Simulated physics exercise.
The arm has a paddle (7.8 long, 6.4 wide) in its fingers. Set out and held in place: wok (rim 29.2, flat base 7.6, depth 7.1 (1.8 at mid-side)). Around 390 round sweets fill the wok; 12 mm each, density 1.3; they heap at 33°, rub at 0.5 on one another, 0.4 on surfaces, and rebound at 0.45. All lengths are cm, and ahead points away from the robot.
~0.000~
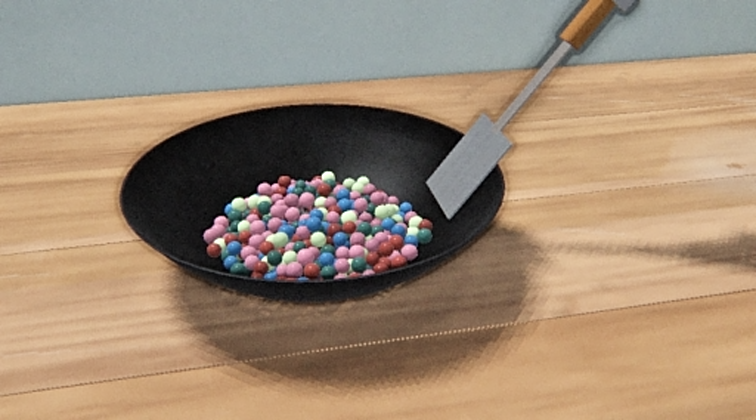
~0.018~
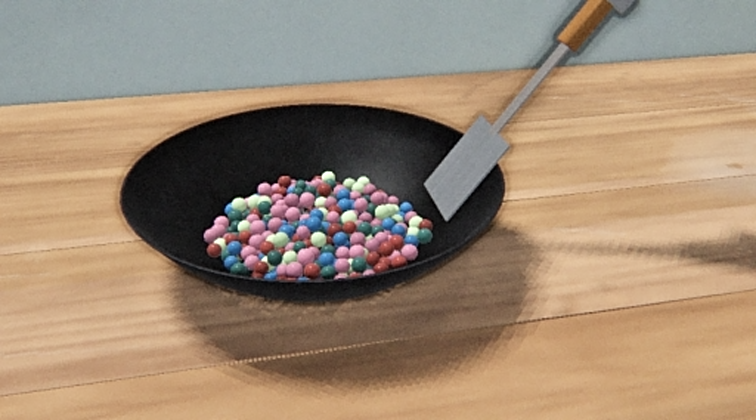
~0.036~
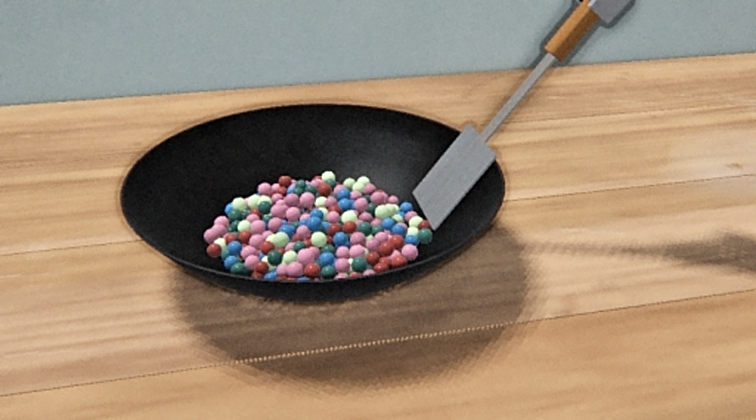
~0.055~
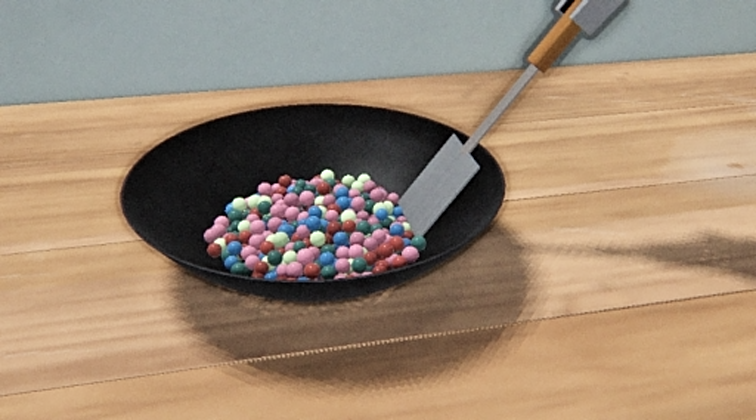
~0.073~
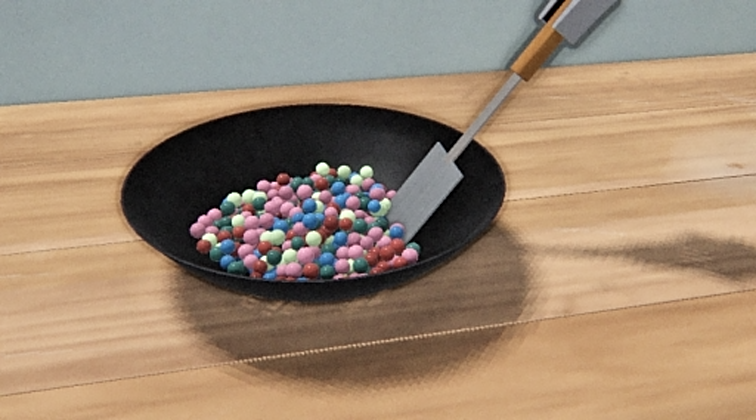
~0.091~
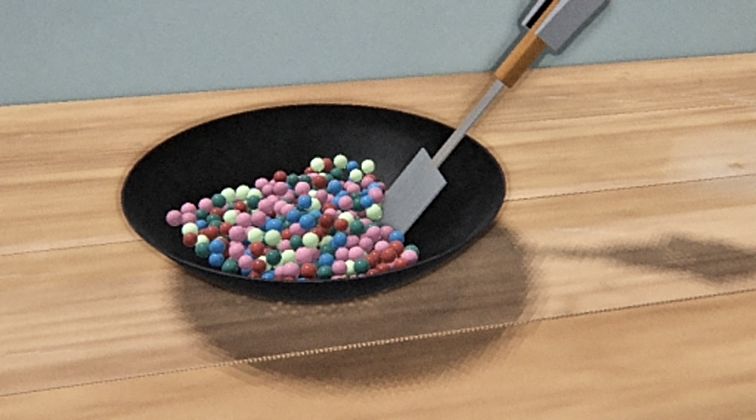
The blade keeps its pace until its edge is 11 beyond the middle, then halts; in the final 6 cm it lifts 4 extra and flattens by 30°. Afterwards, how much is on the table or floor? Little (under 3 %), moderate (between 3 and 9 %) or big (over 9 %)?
A big share, over 9 %, ends on the table or floor.
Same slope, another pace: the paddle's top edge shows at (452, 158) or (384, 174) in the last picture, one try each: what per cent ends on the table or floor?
About 15 and 40 per cent.
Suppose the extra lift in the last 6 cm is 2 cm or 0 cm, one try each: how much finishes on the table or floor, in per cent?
Some 20 and 15 per cent.
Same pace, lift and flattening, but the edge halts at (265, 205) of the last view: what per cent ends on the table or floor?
About 0 per cent.
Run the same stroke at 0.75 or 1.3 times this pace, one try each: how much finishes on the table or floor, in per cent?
About 20 and 30 per cent.
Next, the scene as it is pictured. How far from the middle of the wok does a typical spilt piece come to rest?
About 30 cm.
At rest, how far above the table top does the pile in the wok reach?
Some 6.0 cm.
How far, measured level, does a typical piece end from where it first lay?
Some 4 cm.
By 0.17 s, sloping 52°, highest piece 8 above the table; 393 in the wok.
By 0.24 s, sloping 44°, highest piece 8 above the table; 391 in the wok, 2 on the blade or in flight.
By 0.48 s, sloping 22°, highest piece 11 above the table; 307 in the wok, 40 on the table or floor, 46 on the blade or in flight.
By 1.53 s, sloping 22°, highest piece 6 above the table; 307 in the wok, 86 on the table or floor.
Final count, 307 in the wok, 86 on the table or floor. That is 22 % on the table or floor.
